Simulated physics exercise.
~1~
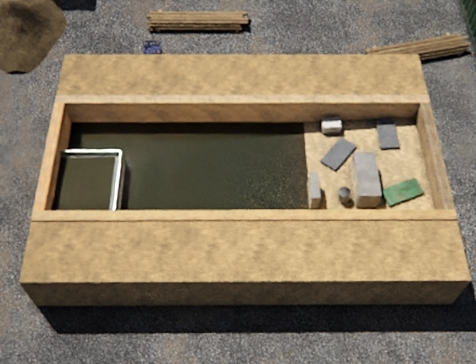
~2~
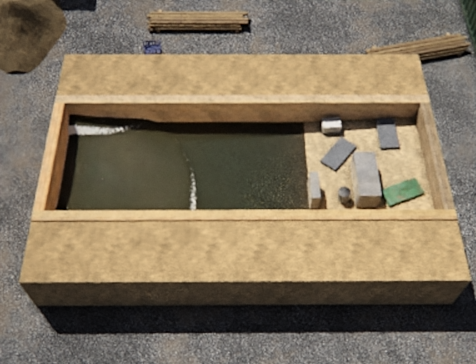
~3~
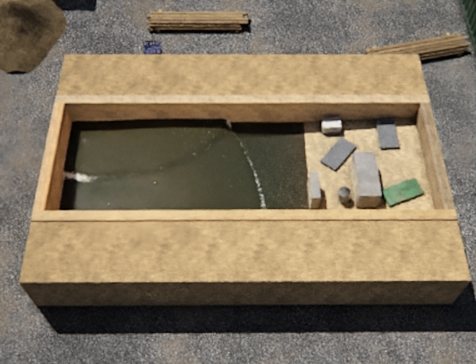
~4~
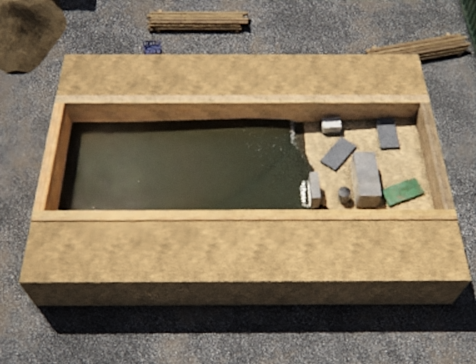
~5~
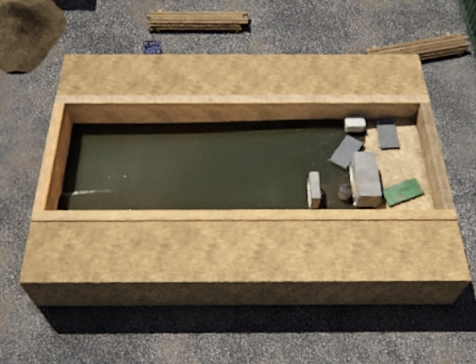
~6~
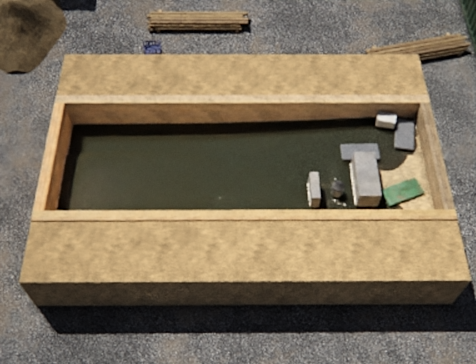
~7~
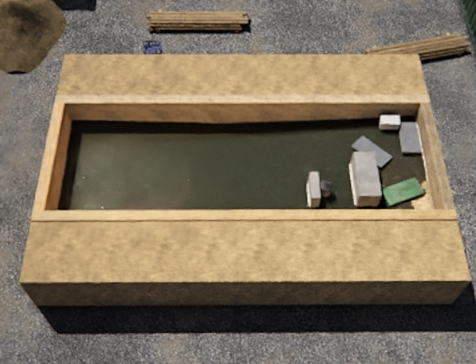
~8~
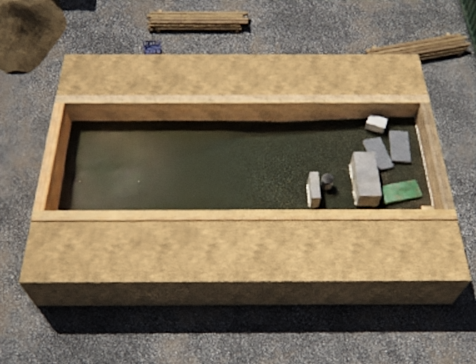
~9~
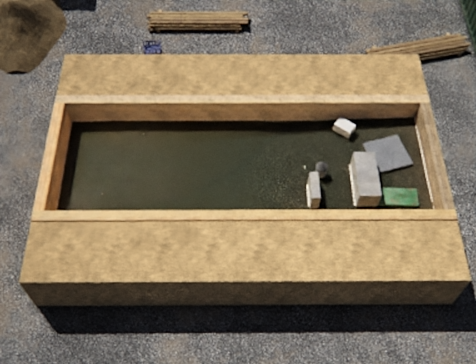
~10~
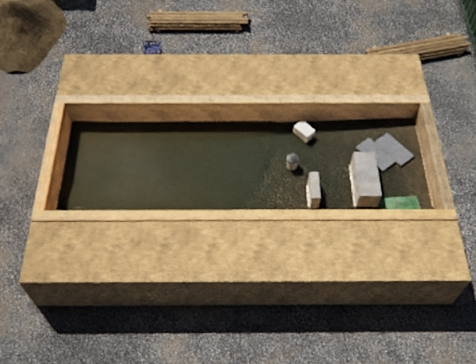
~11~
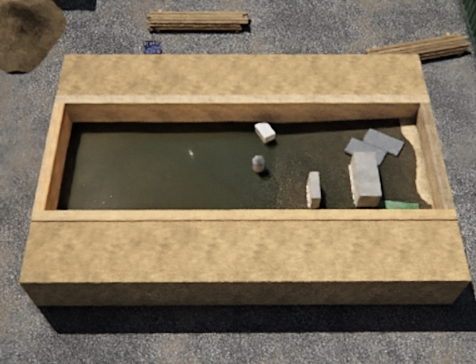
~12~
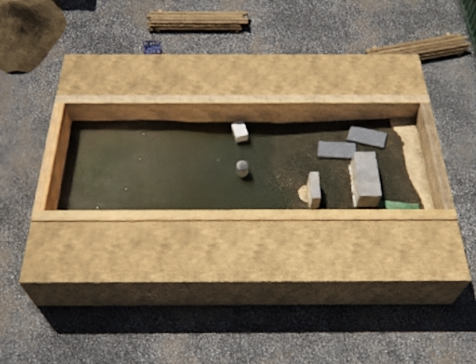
The footage shows water released from a boarded corner at the left of a wooden-walled basin, surging right up a sandy slope among grey blocks and a green float, then draining back as two small objects drift left and the green piece settles near the lower right.
